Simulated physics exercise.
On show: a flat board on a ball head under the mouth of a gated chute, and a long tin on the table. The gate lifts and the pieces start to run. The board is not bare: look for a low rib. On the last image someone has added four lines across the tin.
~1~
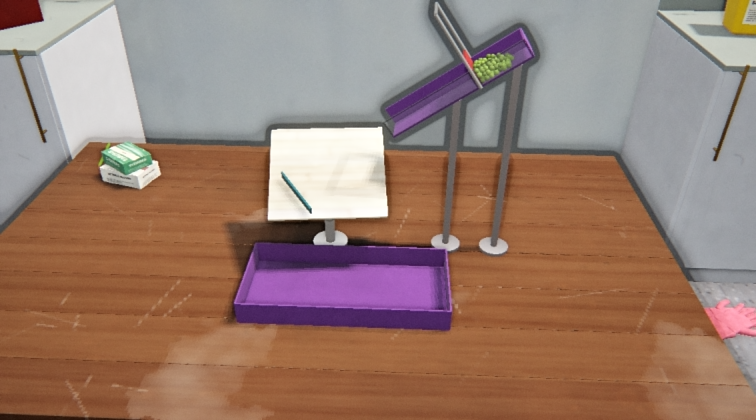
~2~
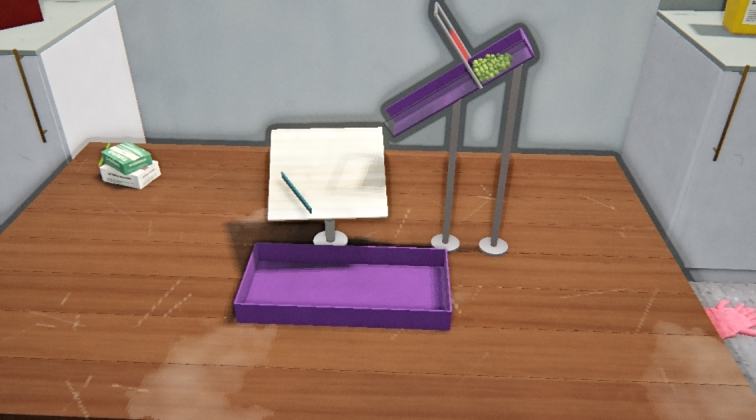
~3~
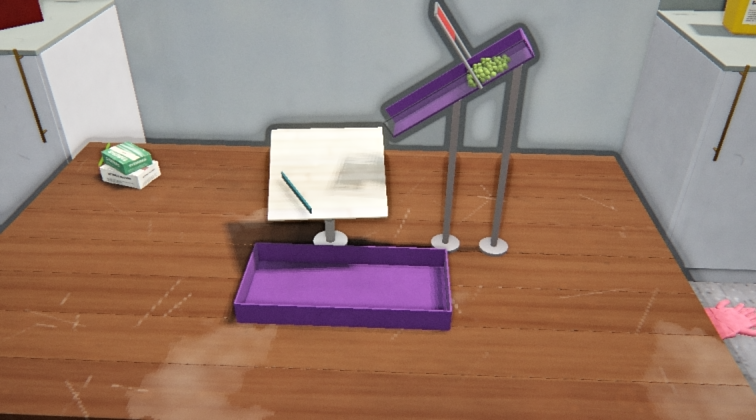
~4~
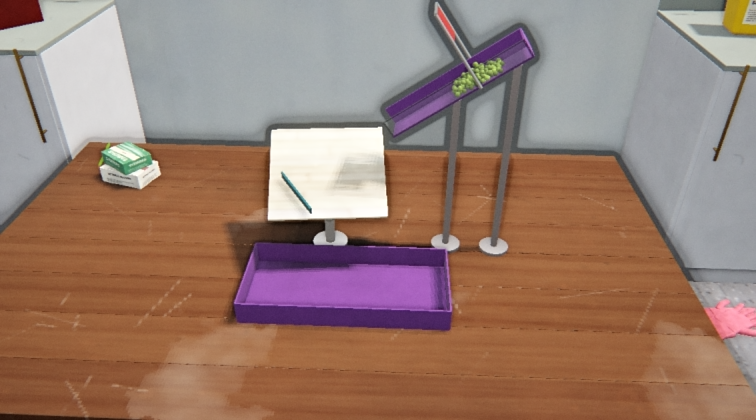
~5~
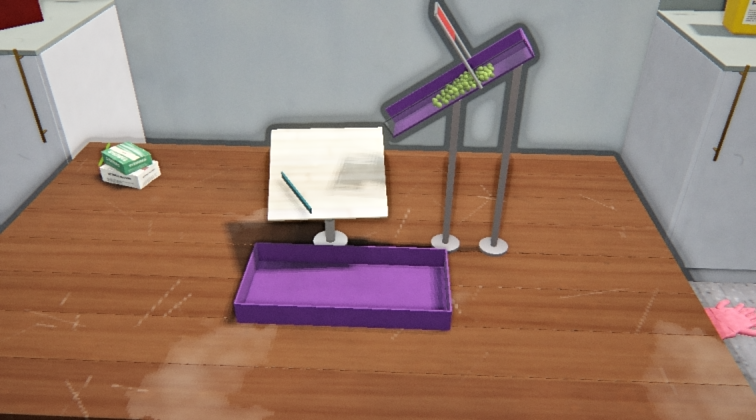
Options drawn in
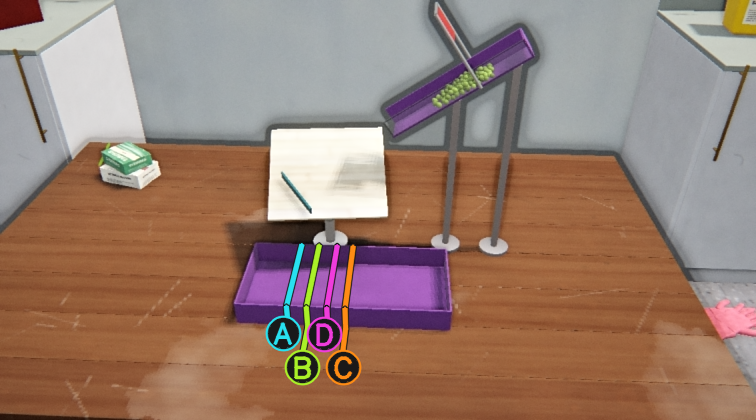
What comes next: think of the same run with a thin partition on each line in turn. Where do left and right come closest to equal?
D is best.
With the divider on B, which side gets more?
Right.
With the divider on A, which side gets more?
More lands on the right.
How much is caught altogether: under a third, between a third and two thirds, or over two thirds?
About that: Over two thirds.
On the marked copy, line A crosses the front rim at (286, 305); line B crosses the front rim at (306, 306); line C crosses the front rim at (345, 307); line D crosses the front rim at (326, 307).
With A, of what is caught, a small share on the left of the divider, all but a few on the right.
With B, of what is caught, a small share on the left of the divider, all but a few on the right.
With C, of what is caught, all but a few on the left of the divider, a small share on the right.
With D, of what is caught, close to half on the left of the divider, close to half on the right.
